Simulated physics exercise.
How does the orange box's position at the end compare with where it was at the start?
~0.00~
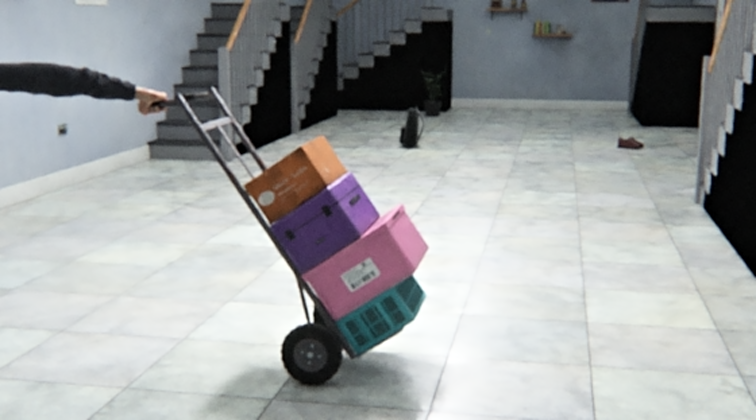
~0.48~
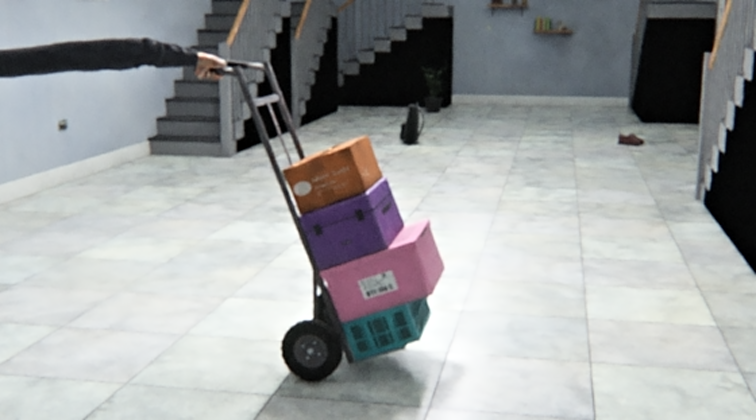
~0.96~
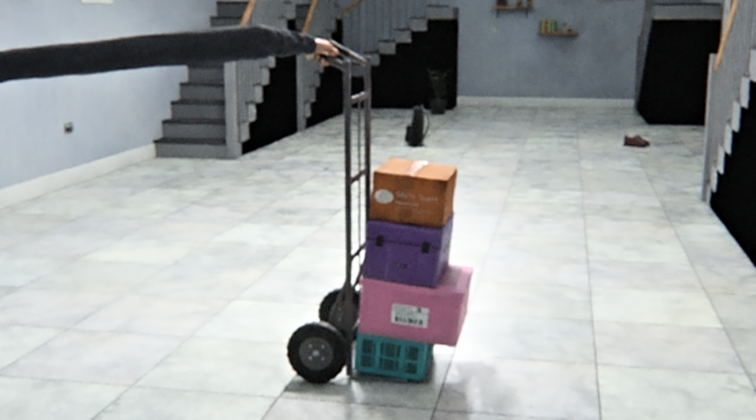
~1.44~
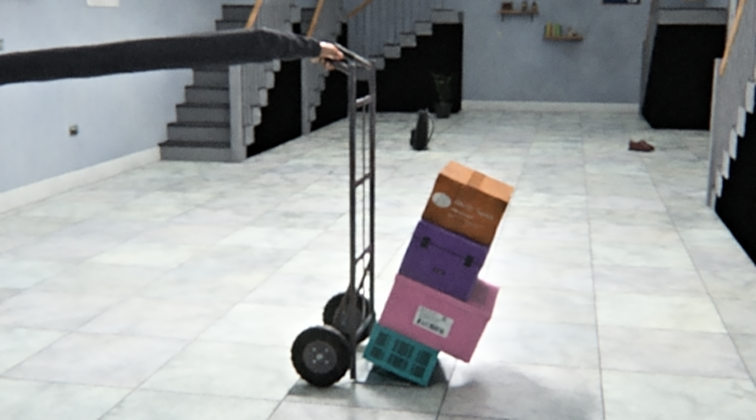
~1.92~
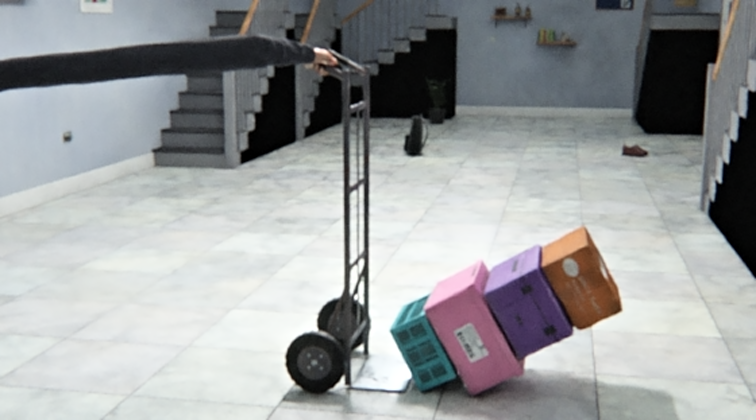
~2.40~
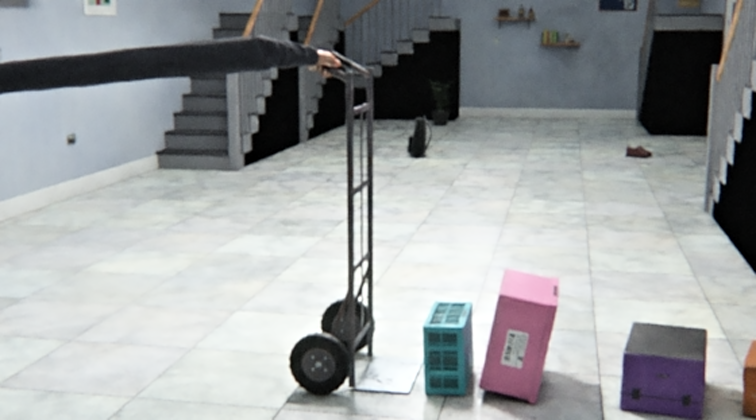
At the start the orange box sits on top of the stack on the tilted hand truck. By the end it is low down at the far right edge of the view, beyond the purple box and partly out of sight.
Four stacked boxes toppling to the right off a hand truck as an outstretched arm tips it upright, scattering across tiled floor.
